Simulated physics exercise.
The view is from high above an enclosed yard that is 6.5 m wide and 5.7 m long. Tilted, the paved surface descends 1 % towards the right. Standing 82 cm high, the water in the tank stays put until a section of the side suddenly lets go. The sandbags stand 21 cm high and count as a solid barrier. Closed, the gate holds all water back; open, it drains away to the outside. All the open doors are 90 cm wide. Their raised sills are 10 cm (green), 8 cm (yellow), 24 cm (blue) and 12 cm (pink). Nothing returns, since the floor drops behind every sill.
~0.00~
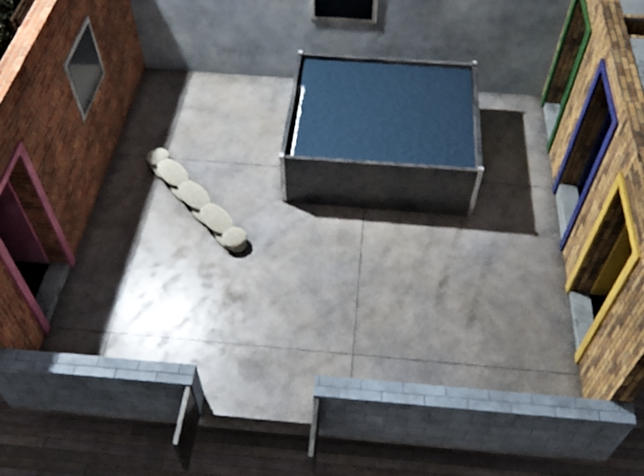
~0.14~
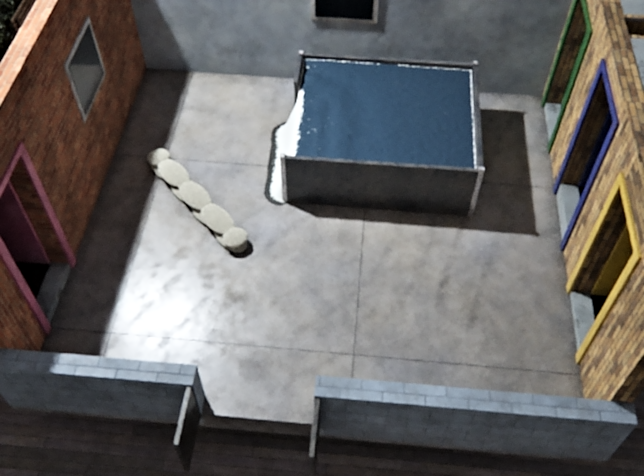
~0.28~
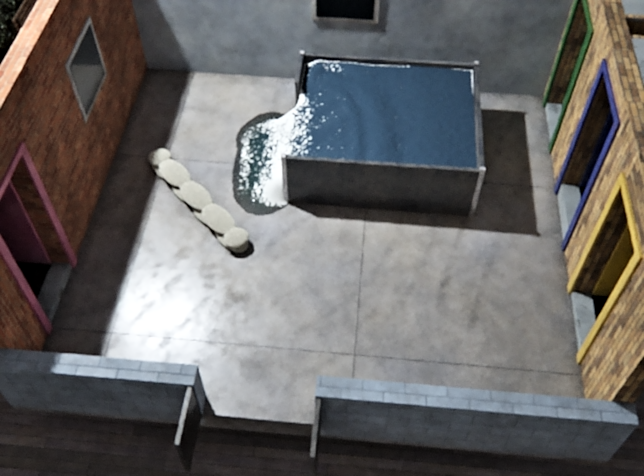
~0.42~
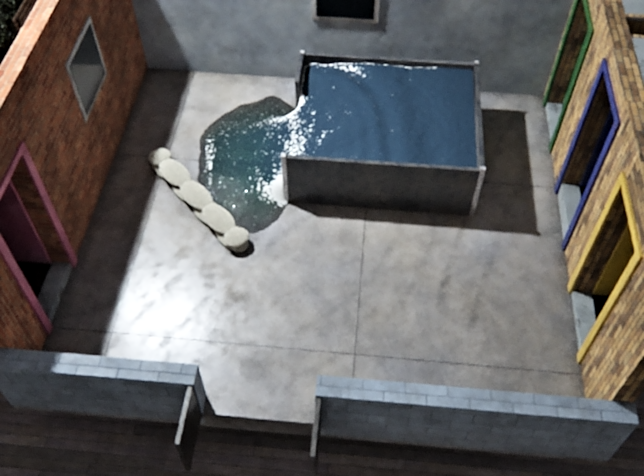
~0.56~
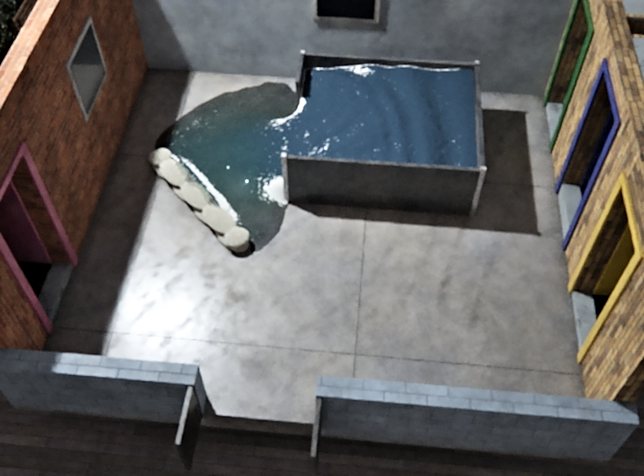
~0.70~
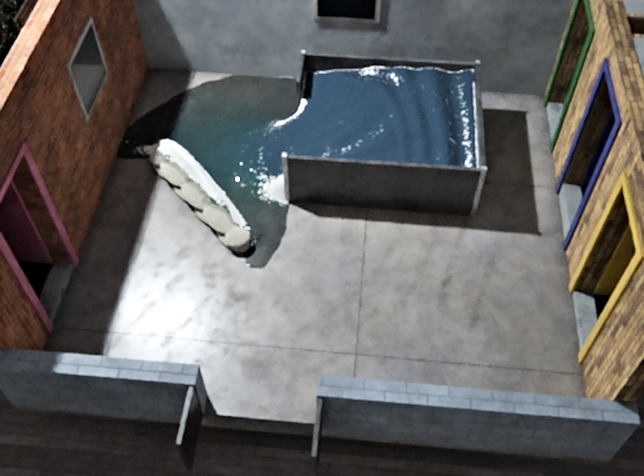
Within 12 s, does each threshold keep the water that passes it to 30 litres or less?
At the end, at the green door the amount will overshoot the limit; at the yellow door the amount will overshoot the limit; at the blue door the amount will not overshoot the limit; at the pink door the amount will not overshoot the limit.
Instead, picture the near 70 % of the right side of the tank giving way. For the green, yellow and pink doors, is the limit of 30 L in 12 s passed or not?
Here's how it goes: Green exceeds it, yellow exceeds it, pink falls short.
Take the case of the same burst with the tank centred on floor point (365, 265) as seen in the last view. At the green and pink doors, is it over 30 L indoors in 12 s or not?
Measured against the limit, the green door goes beyond it and the pink door goes beyond it.
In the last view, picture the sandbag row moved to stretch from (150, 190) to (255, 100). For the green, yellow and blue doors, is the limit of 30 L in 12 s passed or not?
Green exceeded, yellow exceeded, blue within the limit.
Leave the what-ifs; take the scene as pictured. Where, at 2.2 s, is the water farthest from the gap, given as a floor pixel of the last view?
Roughly at pixel (34, 377).
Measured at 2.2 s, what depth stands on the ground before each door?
Green 0 cm, yellow 0 cm, blue 0 cm, pink 12 cm.
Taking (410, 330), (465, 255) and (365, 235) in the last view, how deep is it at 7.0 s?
7, 5 and 2 cm.
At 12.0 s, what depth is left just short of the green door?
The depth there is near 15.0 cm.
After 1.4 s water covers 30 % of the floor and is deepest (56 cm) near (149, 72); green door not reached, yellow door not reached, blue door not reached, pink door not reached.
After 2.2 s water covers 45 % of the floor and is deepest (57 cm) near (149, 72); green door not reached, yellow door not reached, blue door not reached, pink door 12 cm at the sill, 0 L in.
After 3.5 s water covers 70 % of the floor and is deepest (40 cm) near (296, 105); green door not reached, yellow door not reached, blue door not reached, pink door 10 cm at the sill, 0 L in.
After 7.0 s water covers 95 % of the floor and is deepest (24 cm) near (298, 98); green door 16 cm at the sill, 142 L in, yellow door 19 cm at the sill, 44 L in, blue door 3 cm at the sill, 0 L in, pink door 8 cm at the sill, 2 L in.
After 12.0 s water covers 95 % of the floor and is deepest (20 cm) near (554, 165); green door 15 cm at the sill, 220 L in, yellow door 13 cm at the sill, 193 L in, blue door 15 cm at the sill, 0 L in, pink door 6 cm at the sill, 2 L in.
